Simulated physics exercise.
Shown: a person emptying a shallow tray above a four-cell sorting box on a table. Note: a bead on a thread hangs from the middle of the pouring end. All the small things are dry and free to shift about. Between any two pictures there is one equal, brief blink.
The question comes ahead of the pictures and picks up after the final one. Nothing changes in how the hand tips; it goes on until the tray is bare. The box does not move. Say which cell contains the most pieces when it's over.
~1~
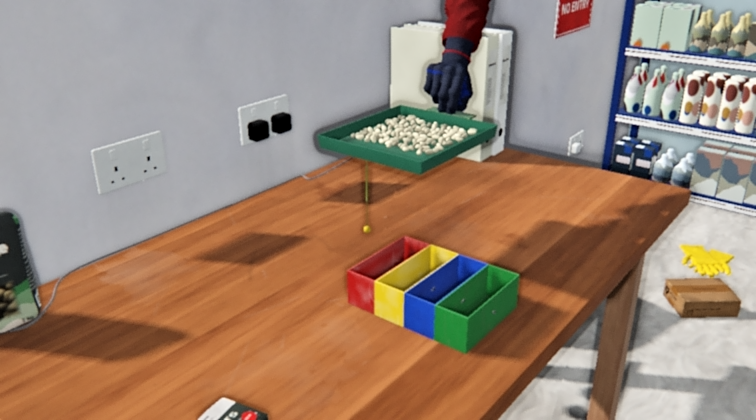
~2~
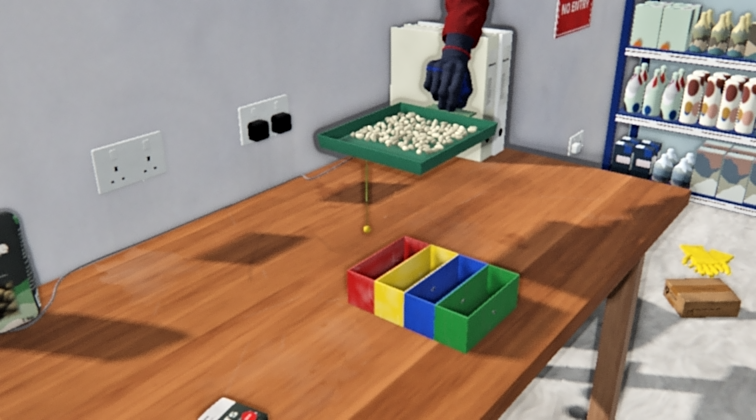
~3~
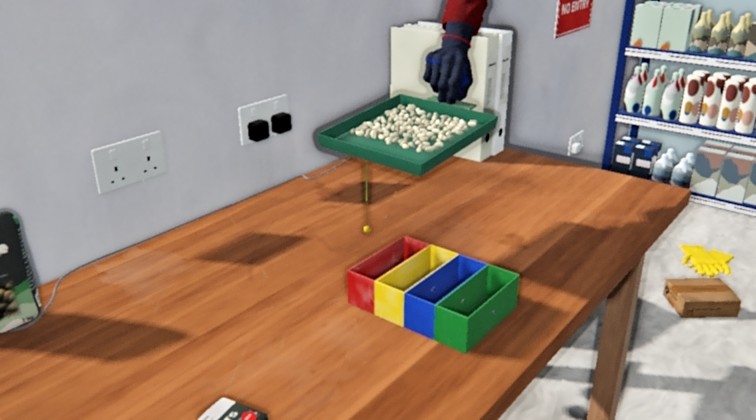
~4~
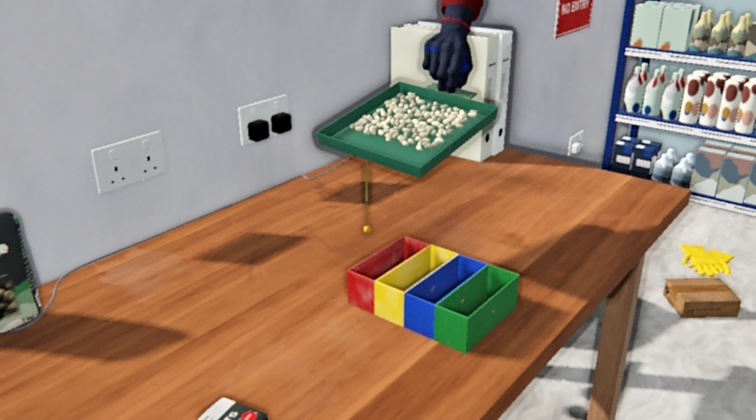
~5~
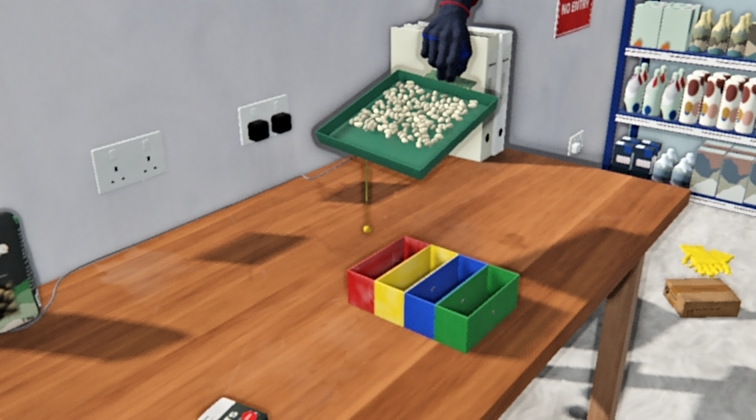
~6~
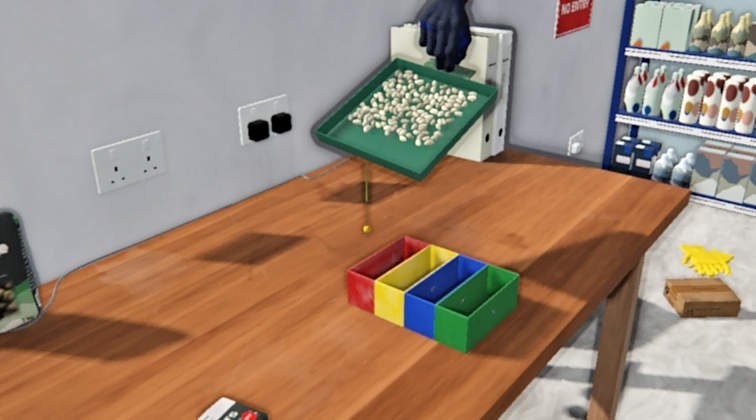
It is the red cell.
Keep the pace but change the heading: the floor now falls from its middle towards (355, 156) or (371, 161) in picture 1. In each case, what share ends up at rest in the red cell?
Lab note: Try one about 0 %, try two 30 %.
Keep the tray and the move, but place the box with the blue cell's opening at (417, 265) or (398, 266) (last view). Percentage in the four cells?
90 and 100 in a hundred, in turn.
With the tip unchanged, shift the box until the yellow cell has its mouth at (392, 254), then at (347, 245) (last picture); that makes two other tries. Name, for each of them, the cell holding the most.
First try: The yellow cell; second try: The cell in green.
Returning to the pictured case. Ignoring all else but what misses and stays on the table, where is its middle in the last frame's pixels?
Approximately (342, 287).
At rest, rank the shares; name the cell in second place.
Rank 2: The cell in yellow.
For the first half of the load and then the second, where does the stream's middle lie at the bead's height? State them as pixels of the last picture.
Roughly (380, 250) first, then roughly (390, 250).
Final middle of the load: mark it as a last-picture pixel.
The centre comes to rest close to (383, 287).
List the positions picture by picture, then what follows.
Corners of the pouring end (320, 135) and (421, 161), level; middle of the load (409, 134), white beans; bead on its thread (367, 229); red cell (361, 289); yellow cell (390, 301); blue cell (419, 313); green cell (451, 326), in the first picture.
Corners of the pouring end (320, 135) and (421, 162), level; middle of the load (409, 132), in the second picture.
Corners of the pouring end (320, 134) and (420, 163), tipped barely, lowest at the right corner; middle of the load (408, 128), in the third picture.
Corners of the pouring end (319, 132) and (420, 166), tipped a little, lowest at the right corner; middle of the load (408, 121), in the fourth picture.
Corners of the pouring end (318, 131) and (420, 169), tipped clearly, lowest at the right corner; middle of the load (408, 114), in the fifth picture.
Corners of the pouring end (317, 131) and (420, 171), tipped clearly, lowest at the right corner; middle of the load (407, 108); red cell (361, 289); yellow cell (390, 301); blue cell (419, 313); green cell (451, 326), in the sixth picture.
Just after the last frame, tray tipped steeply; almost all on the tray; just a few falling or outside the box.
A moment on, tray tipped past a quarter turn; roughly two thirds on the tray; about a tenth in the red cell; about a tenth in the yellow cell; roughly a quarter falling or outside the box.
Further on, tray tipped past a quarter turn; roughly a third in the red cell; roughly a quarter in the yellow cell; roughly a third falling or outside the box.
When it is over, tray tipped past a quarter turn; roughly a third in the red cell; roughly a quarter in the yellow cell; not one in the green cell; not one in the blue cell; roughly a third outside the box.
